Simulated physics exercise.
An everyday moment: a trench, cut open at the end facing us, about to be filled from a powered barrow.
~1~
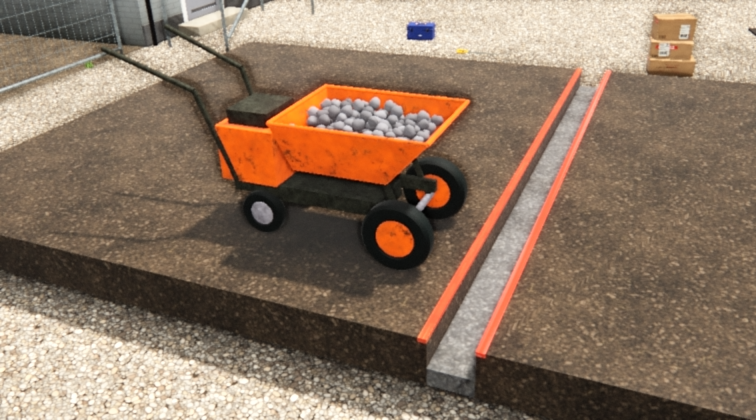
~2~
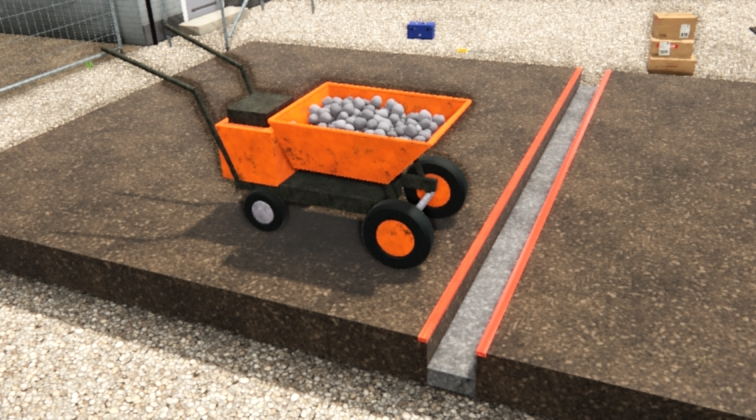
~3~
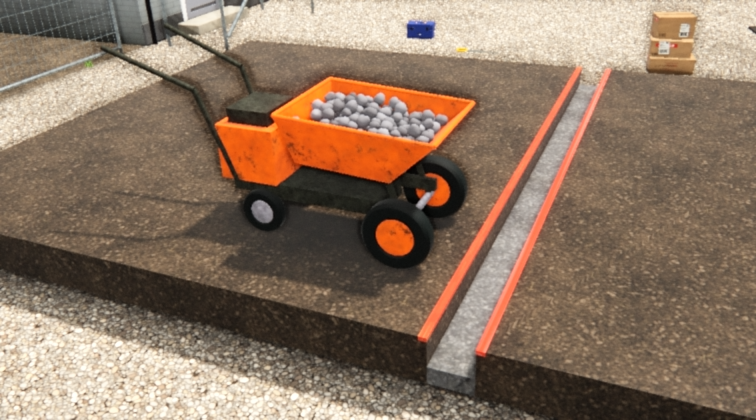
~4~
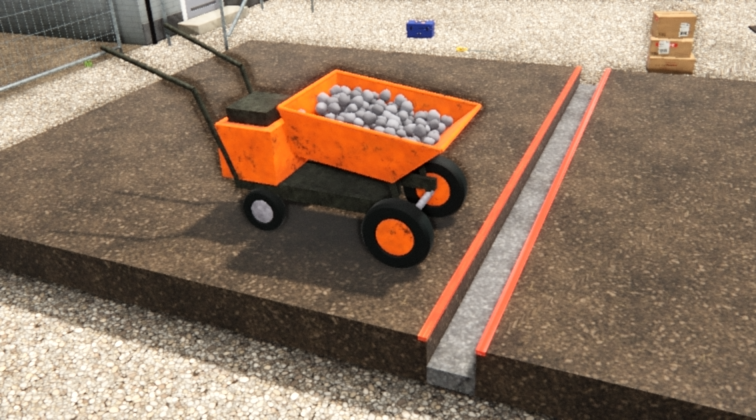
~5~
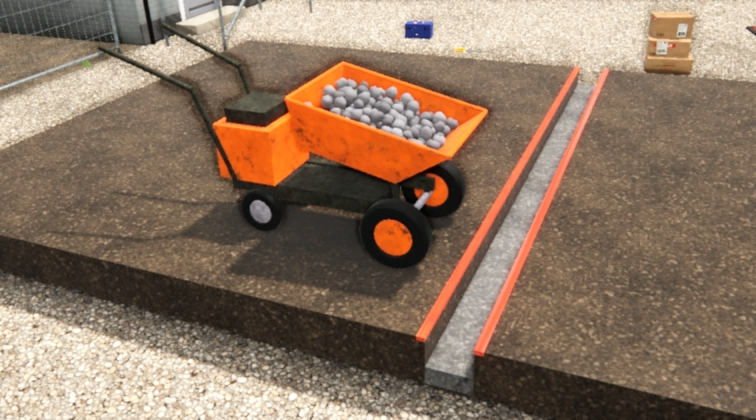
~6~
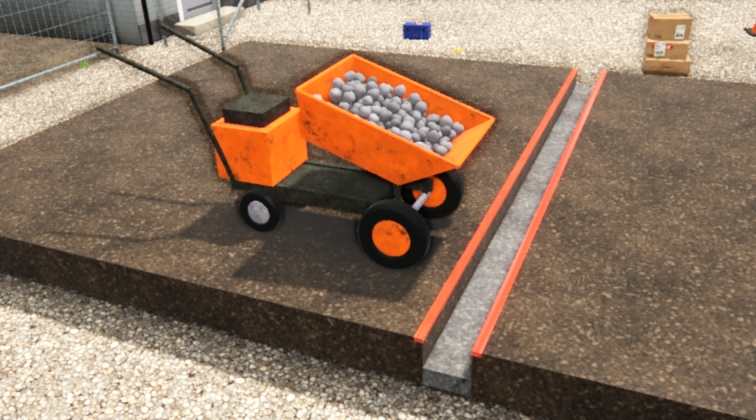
The clip opens on an orange powered barrow, its level skip full of round grey cobbles, standing left of a narrow trench edged with orange-red strips. The skip begins to tilt toward the right, slightly at first, then clearly, its rear rising while the cobbles stay heaped inside and the wheels stay put.
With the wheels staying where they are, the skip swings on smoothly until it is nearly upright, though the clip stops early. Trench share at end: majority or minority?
Minority.
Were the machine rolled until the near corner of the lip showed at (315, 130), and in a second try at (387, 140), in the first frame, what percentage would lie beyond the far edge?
First spot 0 per cent, second spot 40 per cent.
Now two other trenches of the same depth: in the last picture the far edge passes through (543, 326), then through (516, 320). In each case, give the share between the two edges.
70 %, 30 %.
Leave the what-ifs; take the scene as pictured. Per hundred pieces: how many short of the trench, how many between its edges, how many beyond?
Roughly, short 0 per cent, between 0 per cent and beyond 90 per cent.
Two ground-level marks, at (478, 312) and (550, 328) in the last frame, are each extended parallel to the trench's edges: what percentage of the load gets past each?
90 % and 50 %, in that order.
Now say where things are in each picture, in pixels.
In the first frame, lip of the skip at (427, 145), level; top of the load at (362, 118), round cobbles; first edge of the trench at (442, 303); far edge at (497, 316), the trench under half as wide as the skip, and about half as deep as wide.
In the second frame, lip of the skip at (429, 145), level; top of the load at (364, 117).
In the third frame, lip of the skip at (434, 147), tipped barely; top of the load at (356, 118).
In the fourth frame, lip of the skip at (441, 151), tipped a little; top of the load at (361, 114).
In the fifth frame, lip of the skip at (448, 157), tipped a little; top of the load at (356, 109).
In the sixth frame, lip of the skip at (457, 166), tipped clearly; top of the load at (363, 104); first edge of the trench at (439, 303); far edge at (494, 315).
Soon, skip tipped steeply; all in the skip.
A while on, skip tipped right over; about half in the skip; about half beyond it; a small part falling.
Towards the end, skip tipped right over; a small part in the skip; a stray few in or heaped over the trench; nearly all beyond it.
Finally, skip tipped right over; a small part in the skip; a stray few in or heaped over the trench; most beyond it.
